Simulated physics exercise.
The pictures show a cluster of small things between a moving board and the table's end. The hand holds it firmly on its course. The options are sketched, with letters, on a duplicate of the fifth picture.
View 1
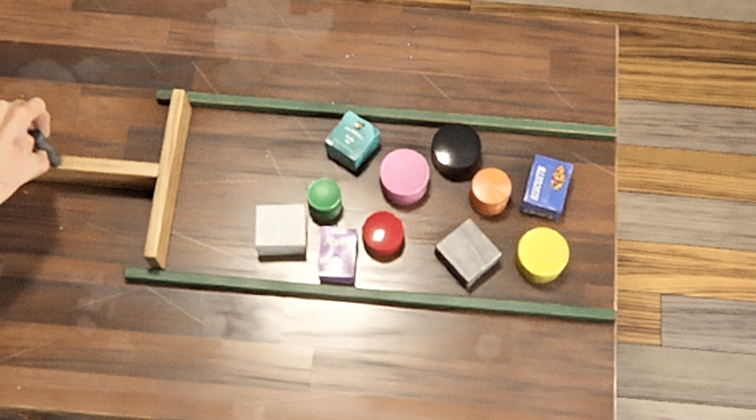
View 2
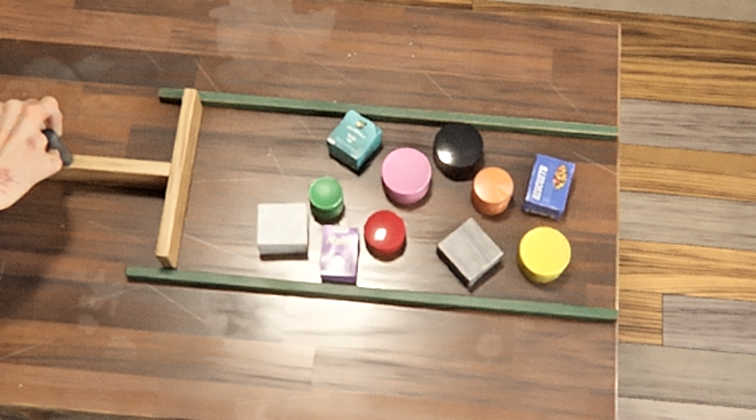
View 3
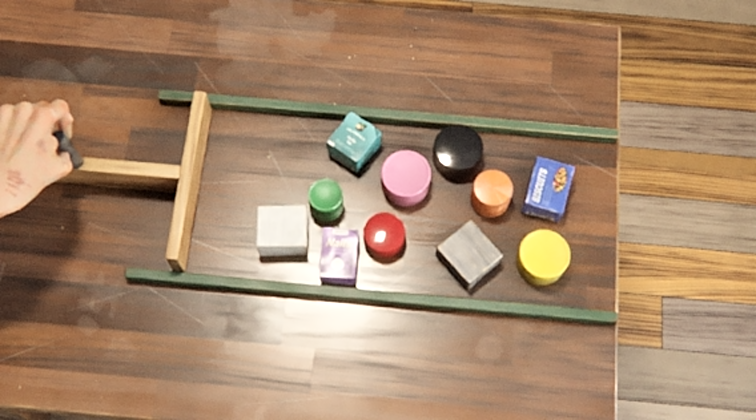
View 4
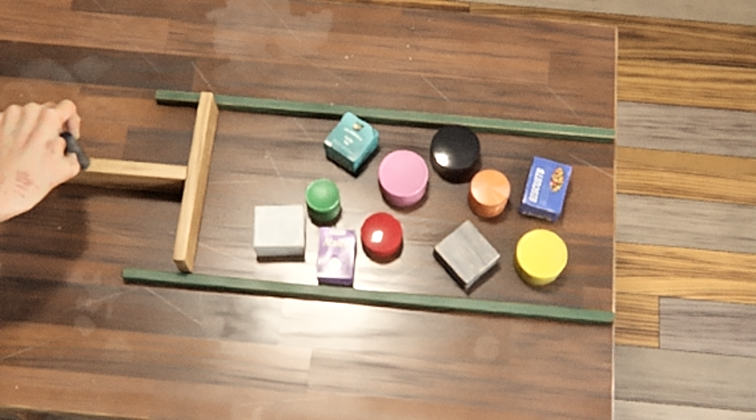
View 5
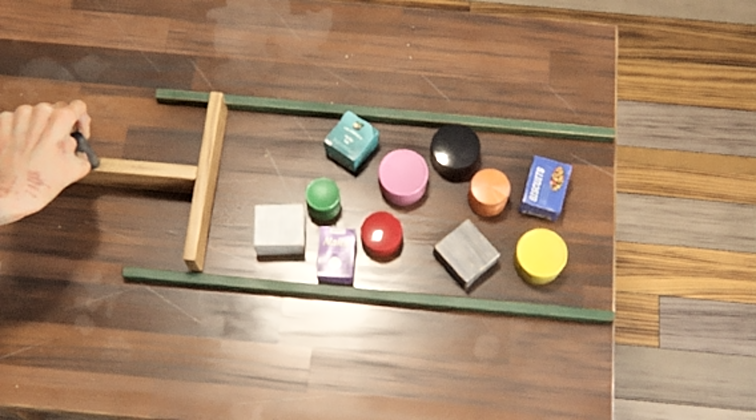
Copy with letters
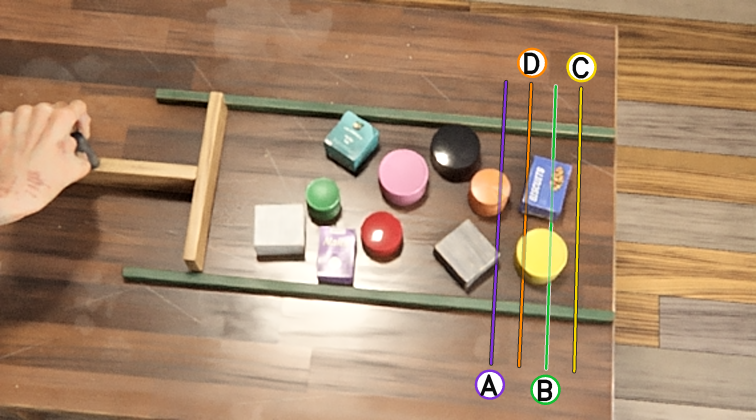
Hand sliding a wooden T-shaped pusher slowly right between two green rails, towards a cluster of small blocks and jars lying still.
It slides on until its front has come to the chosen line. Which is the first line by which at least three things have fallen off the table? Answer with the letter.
Stop at D.
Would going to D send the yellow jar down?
By then, yes.
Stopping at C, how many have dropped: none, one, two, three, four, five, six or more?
By then, six or more.
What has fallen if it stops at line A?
The yellow jar.
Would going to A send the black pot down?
By then, no.
On the marked copy, A at (499, 215); B at (551, 220); C at (578, 222); D at (525, 218).
With D. Early on, board (318, 183); purple box (386, 260); turquoise packet (359, 142).
Further on, board (435, 194); yellow jar (601, 254); blue box (566, 188).
At the end, board (526, 202); yellow jar over the edge; blue box over the edge; four fallen.
As for the rest, A drops only one; B drops seven, but is farther than needed; C drops eight, but is farther than needed.
